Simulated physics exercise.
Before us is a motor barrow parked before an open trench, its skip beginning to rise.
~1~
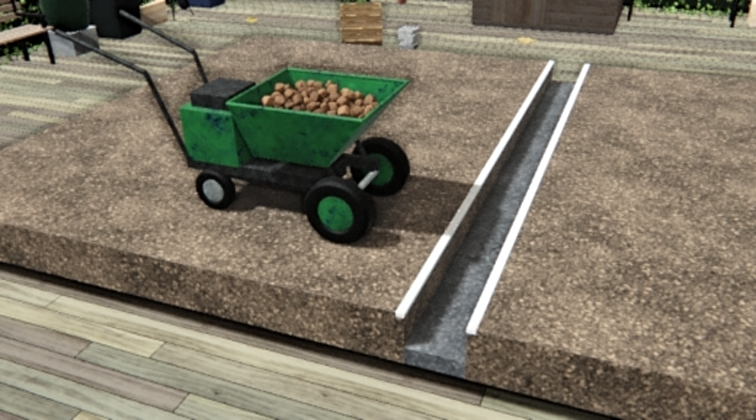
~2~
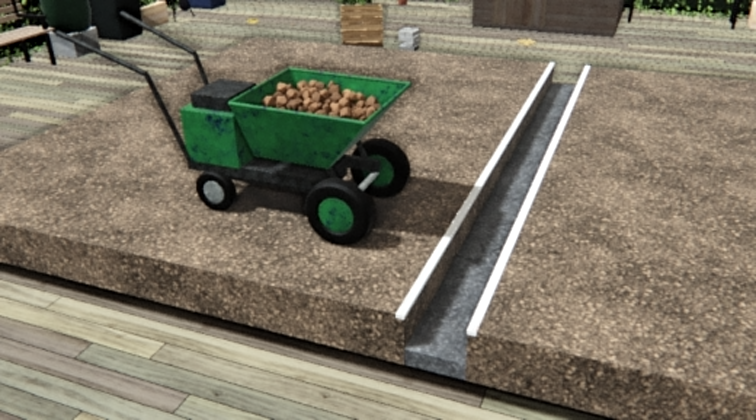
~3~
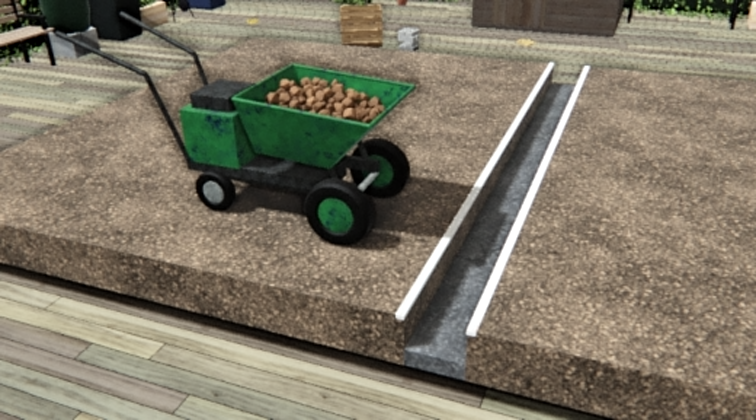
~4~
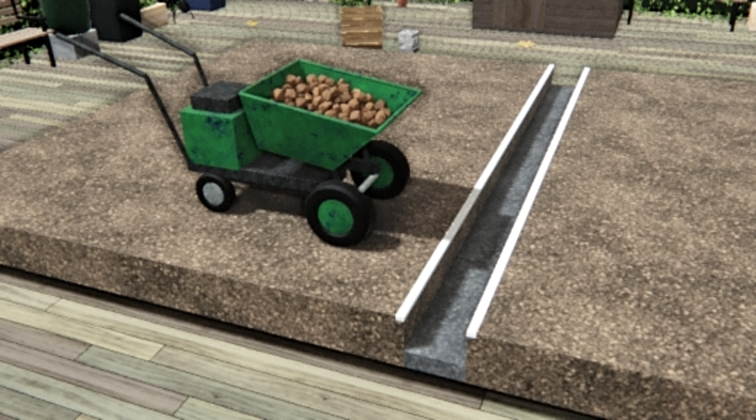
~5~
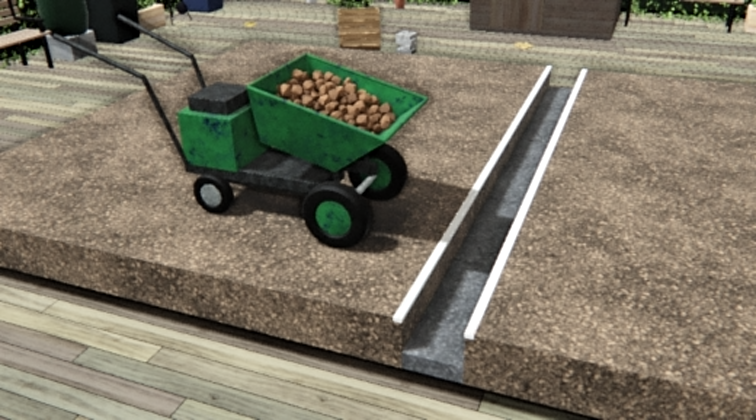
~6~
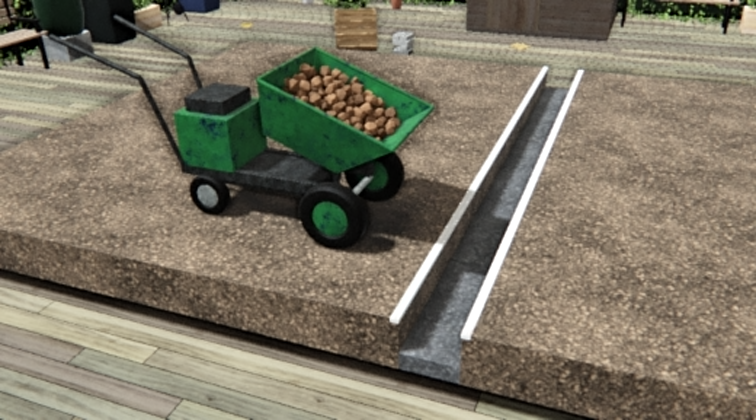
A green motor barrow with black handles and wheels stands left of centre, its skip heaped with brown clods. Seen from above at an angle, it rests on a raised bed of brown, pebbly ground, with a white-edged grey trench to its right and wooden boards in front. The skip slowly tilts forward toward the trench, its back rising clearly, while the view drifts very slightly.
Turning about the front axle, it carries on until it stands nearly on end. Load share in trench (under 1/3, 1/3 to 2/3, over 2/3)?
Over 2/3.
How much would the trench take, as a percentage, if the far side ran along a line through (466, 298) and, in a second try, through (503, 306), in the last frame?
70 %, then 100 %.
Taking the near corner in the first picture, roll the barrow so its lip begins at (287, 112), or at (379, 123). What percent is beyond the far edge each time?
First position: Some 0 percent; second position: Some 40 percent.
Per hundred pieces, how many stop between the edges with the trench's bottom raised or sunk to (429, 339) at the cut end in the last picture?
70 %.
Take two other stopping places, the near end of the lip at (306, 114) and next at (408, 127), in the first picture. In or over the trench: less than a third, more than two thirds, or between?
At the first stop the answer is the middle third, and at the second it is under a third.
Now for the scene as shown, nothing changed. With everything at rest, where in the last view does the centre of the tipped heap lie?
Resting centre, last frame: Roughly (477, 258).
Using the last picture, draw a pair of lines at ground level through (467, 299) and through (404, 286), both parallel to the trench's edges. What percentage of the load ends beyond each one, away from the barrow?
In order: 30 percent, then 100 percent.
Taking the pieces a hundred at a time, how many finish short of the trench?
About 0 %.
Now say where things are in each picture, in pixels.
The first frame shows lip of the skip near (363, 121), level; top of the load near (316, 98), clay clods; first edge of the trench near (419, 282); far edge near (486, 296), the trench over half as wide as the skip, and about half as deep as wide.
The second frame shows lip of the skip near (365, 124), tipped barely; top of the load near (307, 96).
The third frame shows lip of the skip near (370, 127), tipped barely; top of the load near (302, 100).
The fourth frame shows lip of the skip near (378, 133), tipped a little; top of the load near (308, 98).
The fifth frame shows lip of the skip near (385, 141), tipped a little; top of the load near (314, 96).
The sixth frame shows lip of the skip near (393, 150), tipped clearly; top of the load near (317, 89); first edge of the trench near (413, 287); far edge near (481, 301).
Shortly afterwards, skip tipped steeply; the whole lot in the skip.
Next, skip tipped right over; the bulk in the skip; a little in or heaped over the trench; a little falling.
Some moments later, skip tipped right over; a little in the skip; the bulk in or heaped over the trench; a little beyond it.
In the end, skip tipped right over; the bulk in or heaped over the trench; a little beyond it.
